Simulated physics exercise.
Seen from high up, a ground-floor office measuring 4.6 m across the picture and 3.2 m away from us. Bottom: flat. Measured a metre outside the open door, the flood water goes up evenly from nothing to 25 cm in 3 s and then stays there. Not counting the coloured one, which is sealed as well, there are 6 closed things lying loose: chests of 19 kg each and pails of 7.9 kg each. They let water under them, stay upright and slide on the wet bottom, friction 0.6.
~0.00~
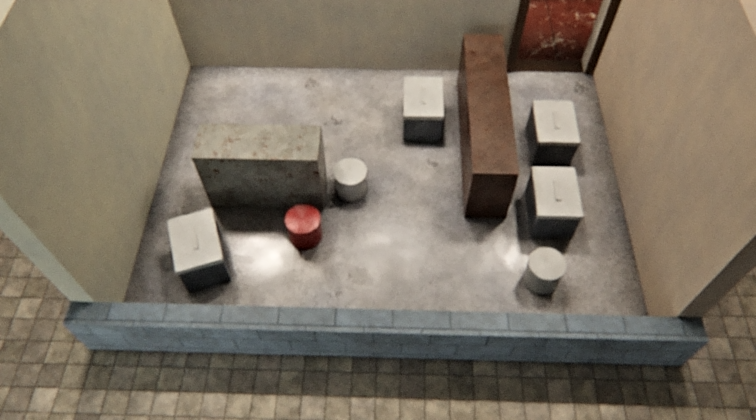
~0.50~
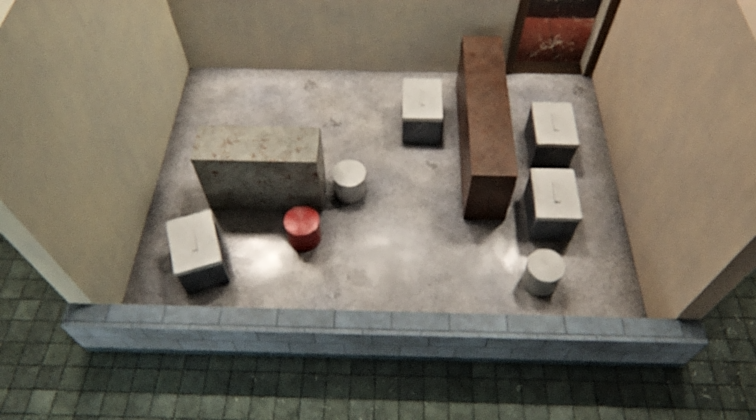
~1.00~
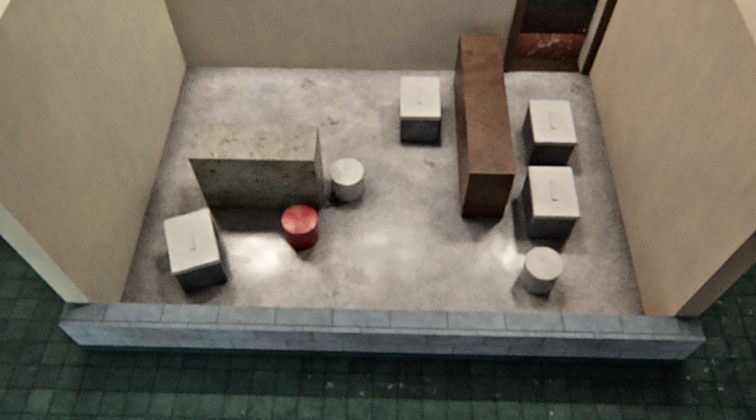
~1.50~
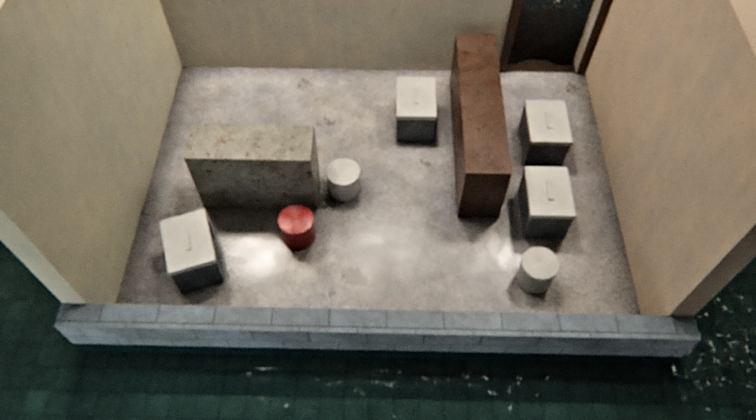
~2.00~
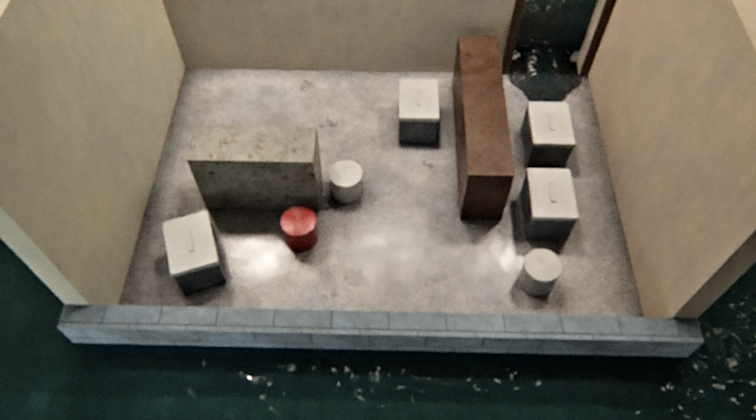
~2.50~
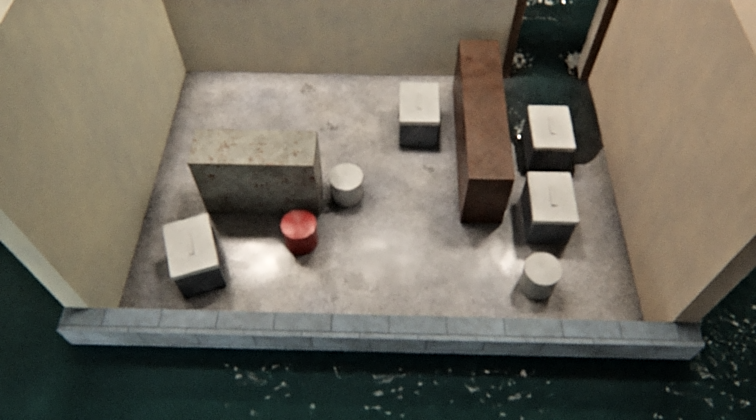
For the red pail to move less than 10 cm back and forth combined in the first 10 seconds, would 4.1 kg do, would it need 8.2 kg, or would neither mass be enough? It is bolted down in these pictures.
Neither would be enough.
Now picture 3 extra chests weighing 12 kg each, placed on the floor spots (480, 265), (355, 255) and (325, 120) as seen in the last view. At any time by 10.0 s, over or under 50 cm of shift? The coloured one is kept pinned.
First: Beyond the limit; second: Inside the limit; third: Inside the limit.
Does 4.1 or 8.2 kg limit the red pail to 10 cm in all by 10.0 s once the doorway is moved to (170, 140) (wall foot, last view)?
Then only the larger load is enough.
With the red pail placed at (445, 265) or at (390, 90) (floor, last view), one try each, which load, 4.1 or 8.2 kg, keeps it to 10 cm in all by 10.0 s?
The first time both options come up short; the second time the lesser option suffices.
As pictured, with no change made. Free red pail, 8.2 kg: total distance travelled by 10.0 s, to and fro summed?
Some 200 cm in all.
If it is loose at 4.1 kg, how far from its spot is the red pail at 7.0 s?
Shift: About 20 cm.
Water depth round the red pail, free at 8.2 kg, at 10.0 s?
About 6 cm.
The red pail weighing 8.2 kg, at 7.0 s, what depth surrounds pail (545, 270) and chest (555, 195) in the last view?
6 and 14 cm.
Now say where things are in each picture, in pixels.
In the first frame, the red pail at (302, 219), on the bottom; 0.0 m2 under water; 0 of 7 have shifted.
In the second frame, the red pail at (301, 220) rests on the ground; water covers 0.0 m2; 0 of 7 have shifted.
In the third frame, the red pail at (299, 219), on the bottom; 0.0 m2 under water; 0 of 7 have shifted.
In the fourth frame, the red pail at (296, 219), on the bottom; 0.0 m2 under water; 0 of 7 have shifted.
In the fifth frame, the red pail at (298, 221), on the bottom; water covers 0.2 m2; 0 of 7 have shifted.
In the sixth frame, the red pail at (298, 224), on the bottom; water covers 1.0 m2; 0 of 7 have shifted.
After 3.5 s the red pail would be 0 cm from its start with 4.1 kg and 0 cm from its start with 8.2 kg; 0 cm of water round it then.
After 4.5 s the red pail would be 0 cm from its start with 4.1 kg and 0 cm from its start with 8.2 kg; 0 cm of water round it then.
After 7.0 s the red pail would be 22 cm from its start with 4.1 kg and 0 cm from its start with 8.2 kg; 4 cm of water round it then.
After 10.0 s the red pail would be 124 cm from its start with 4.1 kg and 163 cm from its start with 8.2 kg; 6 cm of water round it then.
